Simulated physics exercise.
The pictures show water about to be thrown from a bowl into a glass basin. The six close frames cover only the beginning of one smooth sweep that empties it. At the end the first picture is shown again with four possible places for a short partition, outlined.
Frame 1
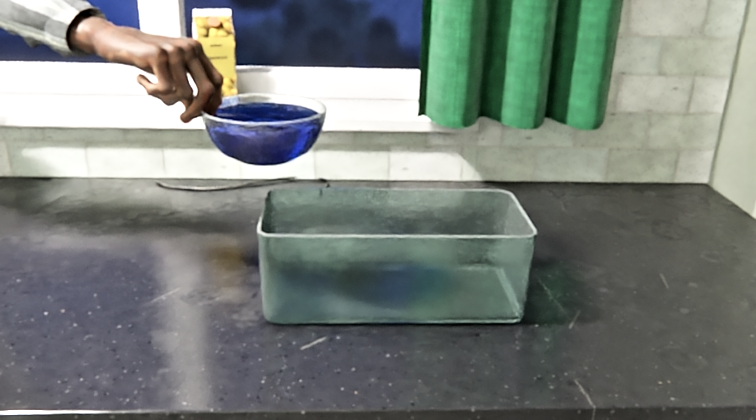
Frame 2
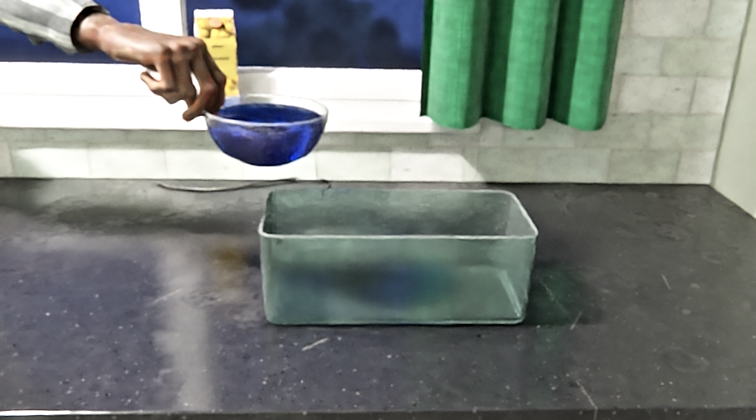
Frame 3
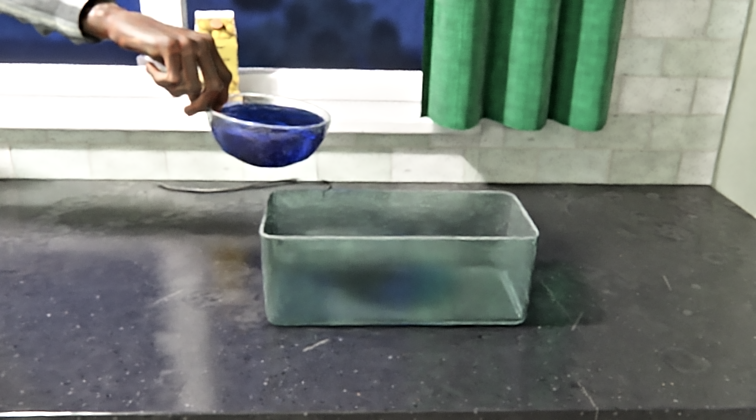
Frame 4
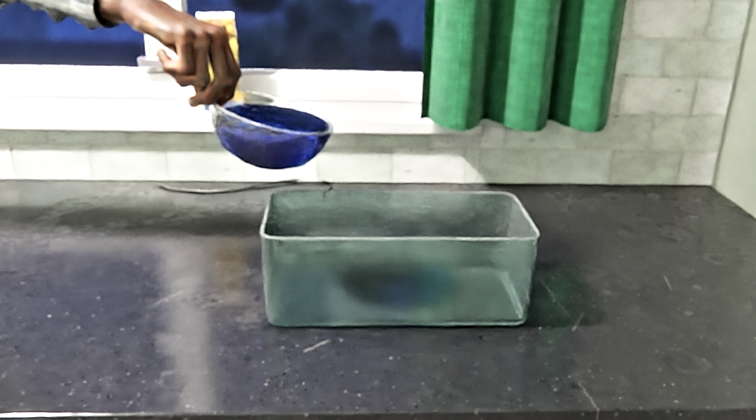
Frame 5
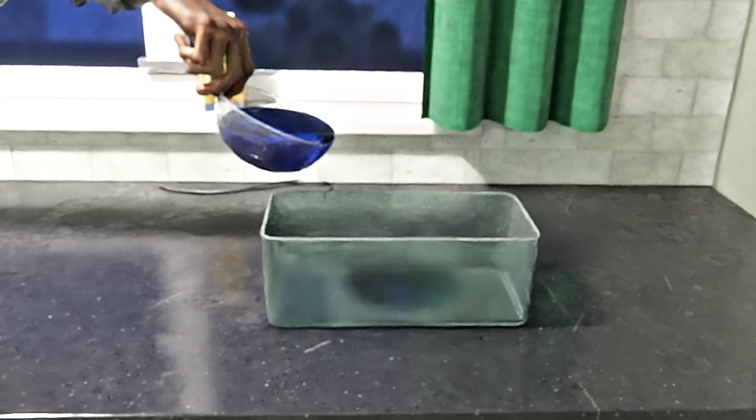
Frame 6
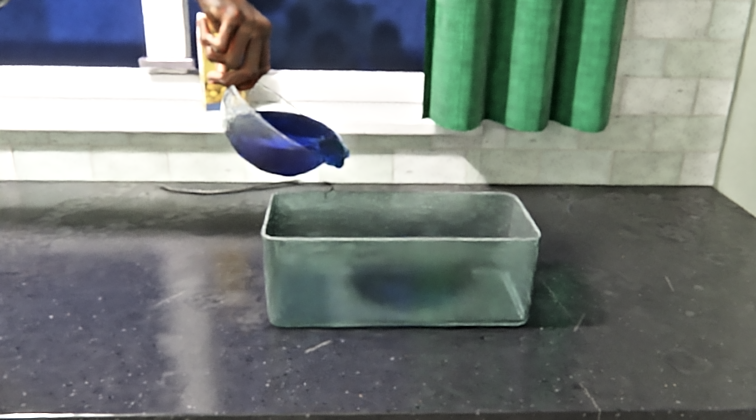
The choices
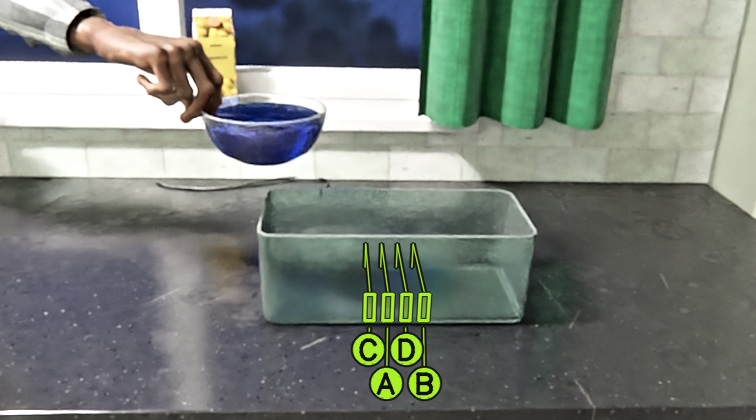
On a dark speckled countertop by a window with a green curtain, a hand holds a glass bowl of blue water above and to the left of an empty rectangular glass basin. The hand gradually tilts the bowl to the right, and the water slides toward the lowered rim until it just reaches over the lip.
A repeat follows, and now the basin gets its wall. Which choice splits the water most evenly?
C is best.
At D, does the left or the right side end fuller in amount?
The left one.
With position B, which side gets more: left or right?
The left side.
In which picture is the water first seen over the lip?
Picture 5.
On the marked copy, A at (387, 327); B at (423, 327); C at (369, 327); D at (405, 327).
If A is chosen, about 79 % ends left of the wall and 20 % right of it.
If B is chosen, about 83 % ends left of the wall and 15 % right of it.
If C is chosen, about 53 % ends left of the wall and 46 % right of it.
If D is chosen, about 88 % ends left of the wall and 11 % right of it.
